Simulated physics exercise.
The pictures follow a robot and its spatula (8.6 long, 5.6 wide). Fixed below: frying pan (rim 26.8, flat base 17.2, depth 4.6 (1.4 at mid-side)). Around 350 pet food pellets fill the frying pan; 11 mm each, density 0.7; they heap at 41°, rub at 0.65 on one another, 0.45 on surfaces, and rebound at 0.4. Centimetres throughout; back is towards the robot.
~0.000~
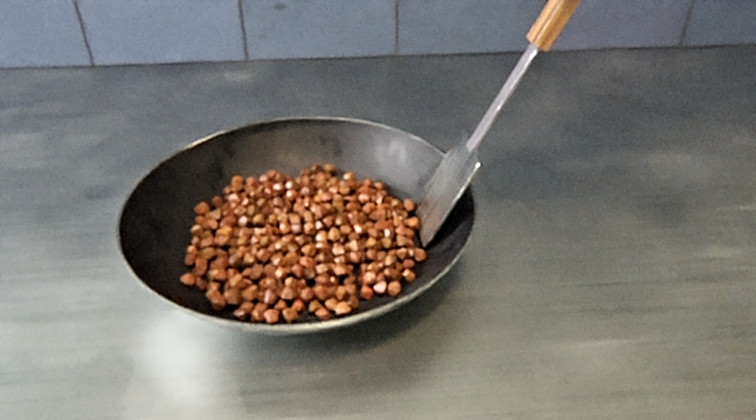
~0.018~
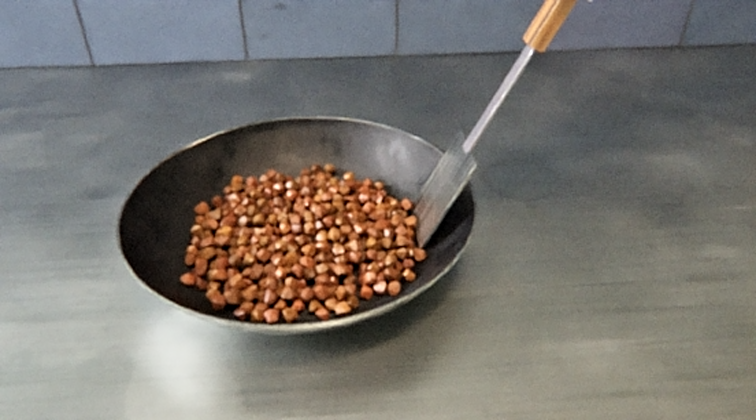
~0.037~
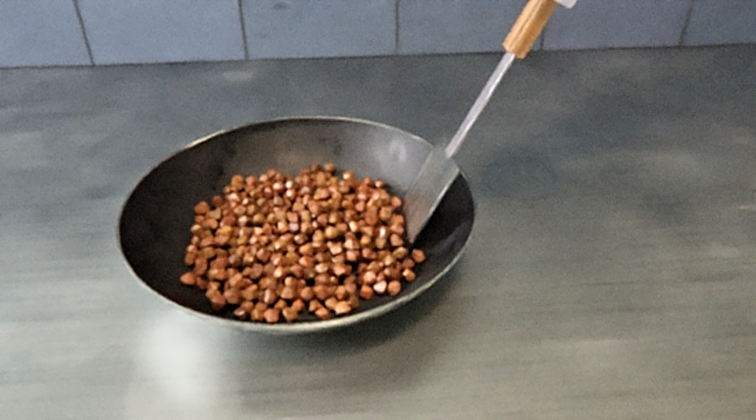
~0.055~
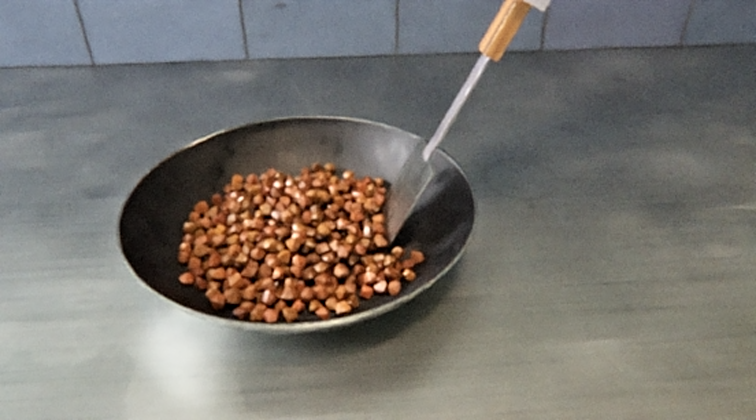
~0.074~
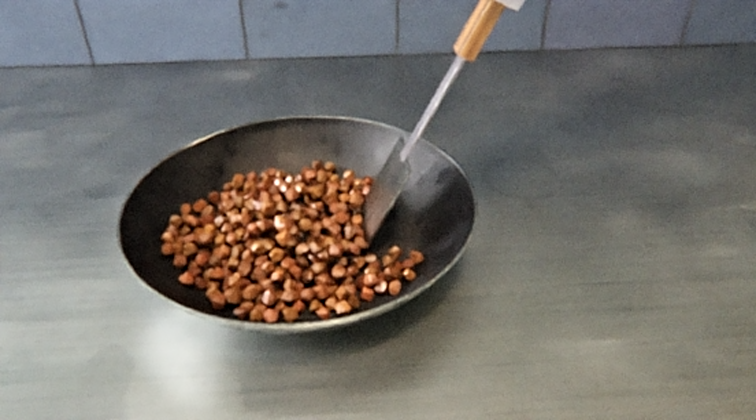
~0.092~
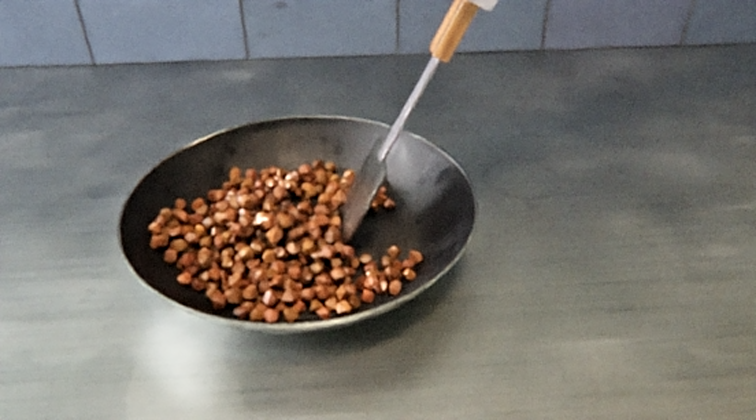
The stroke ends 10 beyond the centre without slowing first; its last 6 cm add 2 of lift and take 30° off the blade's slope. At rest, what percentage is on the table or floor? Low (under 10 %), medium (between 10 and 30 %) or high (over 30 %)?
A medium share, between 10 and 30 %, ends on the table or floor.
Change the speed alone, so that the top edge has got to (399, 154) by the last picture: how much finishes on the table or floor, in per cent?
About 20 per cent.
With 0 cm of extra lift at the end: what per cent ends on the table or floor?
About 15 per cent.
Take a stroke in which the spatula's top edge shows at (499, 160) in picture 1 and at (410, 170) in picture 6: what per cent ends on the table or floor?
Some 20 per cent.
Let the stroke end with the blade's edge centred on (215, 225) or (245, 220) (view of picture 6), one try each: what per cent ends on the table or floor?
About 5 and 0 per cent.
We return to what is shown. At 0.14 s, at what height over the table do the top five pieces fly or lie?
Some 5 cm.
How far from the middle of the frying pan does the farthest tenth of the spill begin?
About 25 cm.
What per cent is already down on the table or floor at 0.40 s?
About 15 per cent.
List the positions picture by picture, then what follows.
Spatula top edge at (473, 144), sloping 64°; upper third of the load around (308, 225), from x 190 to 420, top at y 170; 350 in the frying pan, in the first frame.
Spatula top edge at (469, 145), sloping 64°; upper third of the load around (309, 224), from x 190 to 420, top at y 170, in the second frame.
Spatula top edge at (451, 150), sloping 64°; upper third of the load around (316, 221), from x 190 to 420, top at y 170, in the third frame.
Spatula top edge at (429, 153), sloping 64°; upper third of the load around (296, 224), from x 185 to 415, top at y 170, in the fourth frame.
Spatula top edge at (406, 153), sloping 64°; upper third of the load around (279, 221), from x 165 to 415, top at y 165, in the fifth frame.
Spatula top edge at (383, 154), sloping 64°; upper third of the load around (255, 221), from x 155 to 415, top at y 165; 350 in the frying pan, in the sixth frame.
After 0.14 s, sloping 64°, highest piece 7 above the table; 350 in the frying pan.
After 0.18 s, sloping 54°, highest piece 7 above the table; 349 in the frying pan, 1 on the blade or in flight.
After 0.40 s, sloping 34°, highest piece 5 above the table; 290 in the frying pan, 55 on the table or floor, 5 on the blade or in flight.
After 1.45 s, sloping 34°, highest piece 4 above the table; 290 in the frying pan, 60 on the table or floor.
At rest, 290 in the frying pan, 60 on the table or floor. That is 17 % on the table or floor.
